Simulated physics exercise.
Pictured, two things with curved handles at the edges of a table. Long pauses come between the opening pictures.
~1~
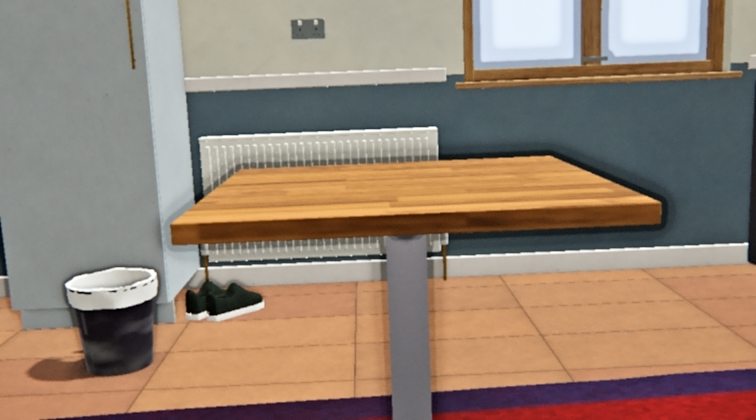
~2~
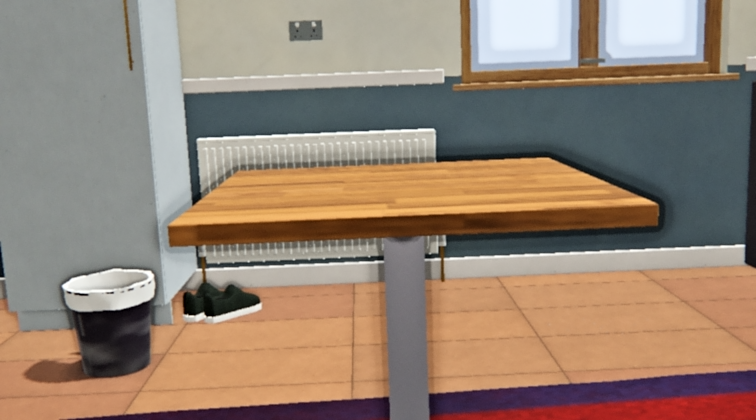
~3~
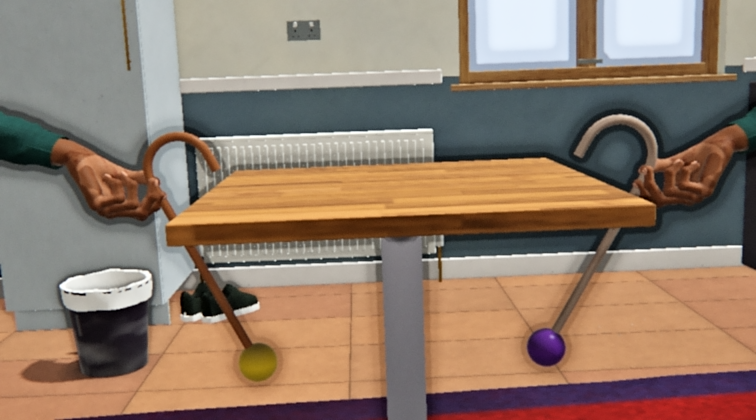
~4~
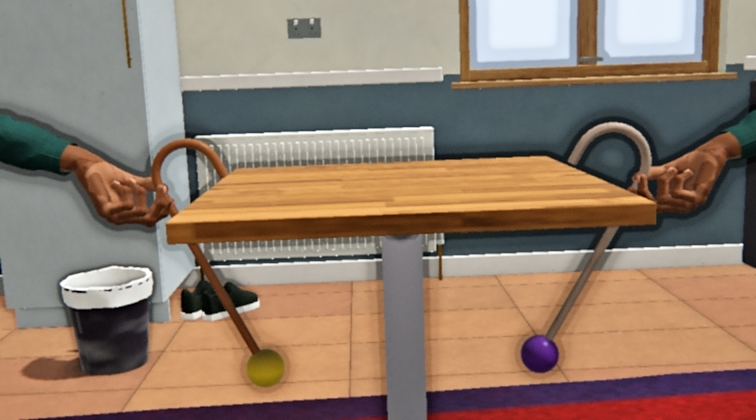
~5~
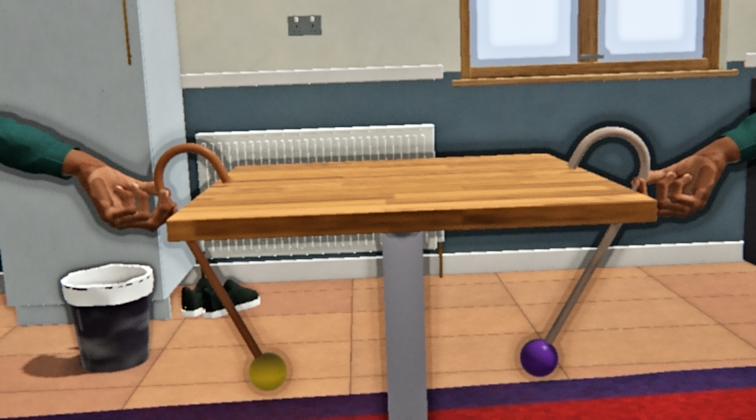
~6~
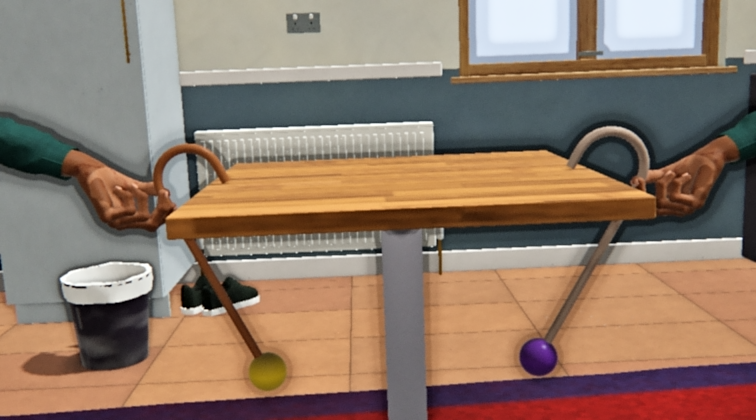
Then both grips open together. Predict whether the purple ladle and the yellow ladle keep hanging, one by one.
Purple ladle - yes, it keeps hanging. Yellow ladle - yes, it keeps hanging.
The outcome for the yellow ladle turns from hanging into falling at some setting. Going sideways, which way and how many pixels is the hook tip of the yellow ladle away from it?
20 px left, roughly.
Then, 0.28 s on from there, purple ladle at rest near (571, 251); yellow ladle at rest near (231, 267).
Then, 0.56 s on from there, purple ladle at rest near (572, 251); yellow ladle at rest near (230, 268).
In the end, the purple ladle hangs from the table, near (570, 251); the yellow ladle hangs from the table, near (232, 267).
